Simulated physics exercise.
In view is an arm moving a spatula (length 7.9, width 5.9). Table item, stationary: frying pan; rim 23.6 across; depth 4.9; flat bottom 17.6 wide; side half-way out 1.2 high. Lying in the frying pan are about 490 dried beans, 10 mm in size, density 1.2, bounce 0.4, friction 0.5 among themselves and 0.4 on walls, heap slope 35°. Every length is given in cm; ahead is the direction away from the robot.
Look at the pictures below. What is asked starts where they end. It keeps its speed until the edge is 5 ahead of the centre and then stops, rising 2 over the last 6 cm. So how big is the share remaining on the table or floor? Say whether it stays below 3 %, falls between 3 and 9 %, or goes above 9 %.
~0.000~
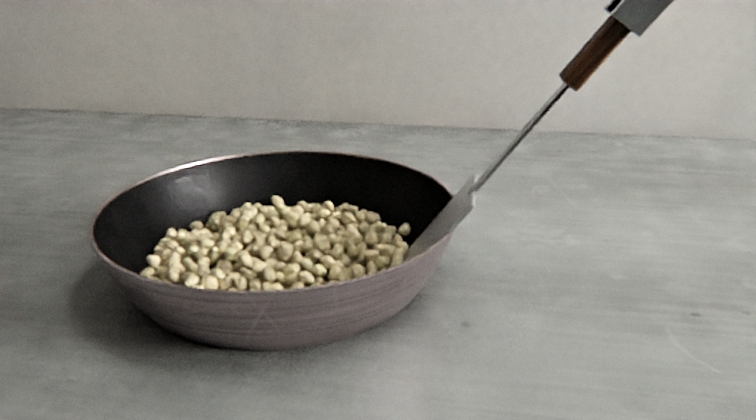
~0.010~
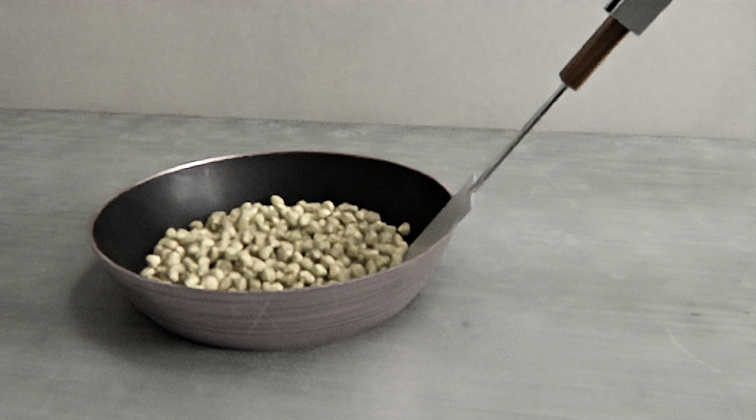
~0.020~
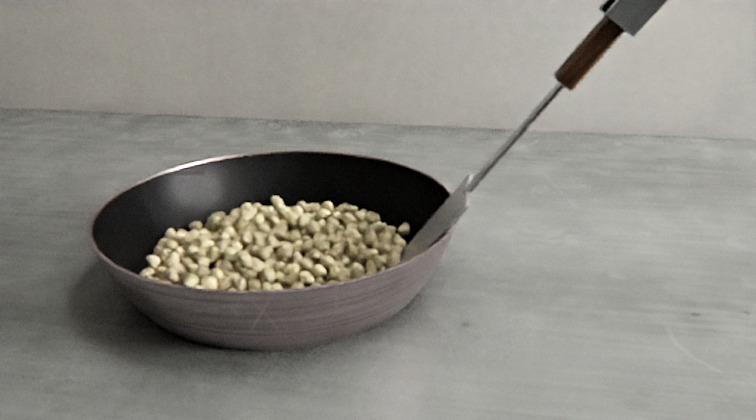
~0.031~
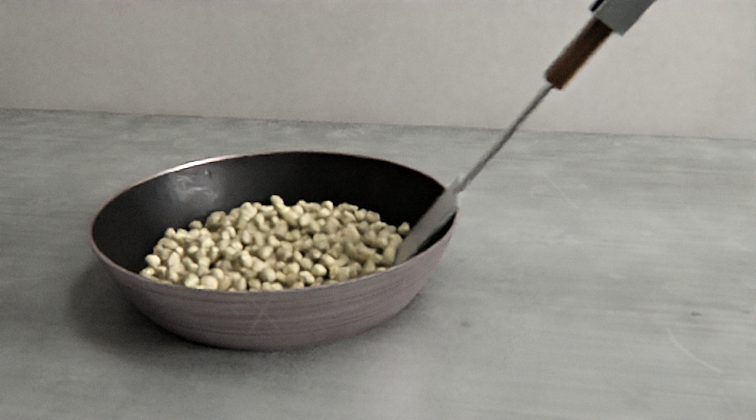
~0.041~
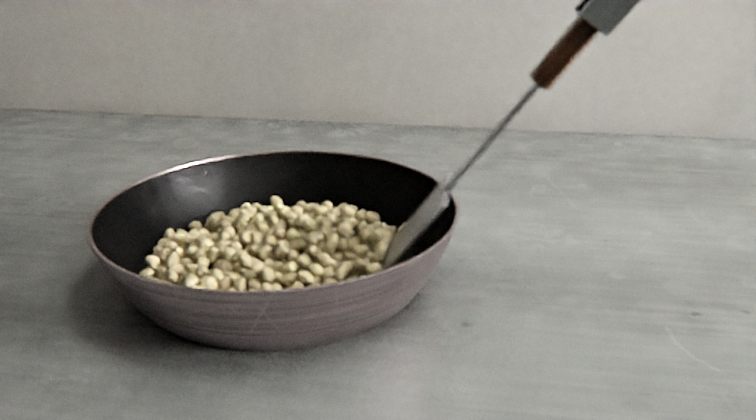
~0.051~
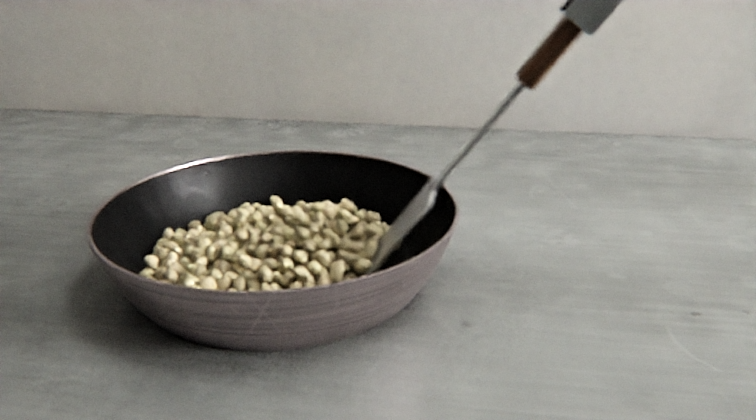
It stays below 3 %.
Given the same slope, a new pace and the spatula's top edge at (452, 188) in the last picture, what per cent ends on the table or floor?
About 0 percent.
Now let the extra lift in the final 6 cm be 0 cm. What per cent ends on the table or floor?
Roughly 0 per cent.
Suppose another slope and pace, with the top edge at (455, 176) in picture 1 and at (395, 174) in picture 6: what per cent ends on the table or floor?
My guess would be close to 5 per cent.
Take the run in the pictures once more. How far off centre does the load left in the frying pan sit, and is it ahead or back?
Forward offset: Roughly 3.5 cm.
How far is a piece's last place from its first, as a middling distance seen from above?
Level distance of roughly 3 cm.
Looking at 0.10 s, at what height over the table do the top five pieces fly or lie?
I'd put them at about 5 centimetres above the table.
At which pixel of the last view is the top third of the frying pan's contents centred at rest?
Look near (175, 235).
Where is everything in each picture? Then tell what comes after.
In the first frame, spatula top edge at (475, 189), sloping 54°; upper third of the load around (293, 247), from x 145 to 405, top at y 205; 490 in the frying pan.
In the second frame, spatula top edge at (474, 189), sloping 54°; upper third of the load around (293, 247), from x 145 to 405, top at y 205.
In the third frame, spatula top edge at (470, 189), sloping 54°; upper third of the load around (293, 247), from x 145 to 405, top at y 205.
In the fourth frame, spatula top edge at (460, 188), sloping 54°; upper third of the load around (297, 247), from x 145 to 405, top at y 205.
In the fifth frame, spatula top edge at (448, 188), sloping 54°; upper third of the load around (304, 246), from x 145 to 405, top at y 205.
In the sixth frame, spatula top edge at (435, 187), sloping 54°; upper third of the load around (301, 242), from x 145 to 405, top at y 205; 490 in the frying pan.
By 0.10 s, sloping 54°, highest piece 5 above the table; 490 in the frying pan.
By 0.14 s, sloping 54°, highest piece 6 above the table; 490 in the frying pan.
By 0.36 s, sloping 54°, highest piece 5 above the table; 489 in the frying pan, 1 on the blade or in flight.
By 1.41 s, sloping 54°, highest piece 5 above the table; 489 in the frying pan, 1 on the table or floor.
Final count, 489 in the frying pan, 1 on the table or floor. That is 0 % on the table or floor.
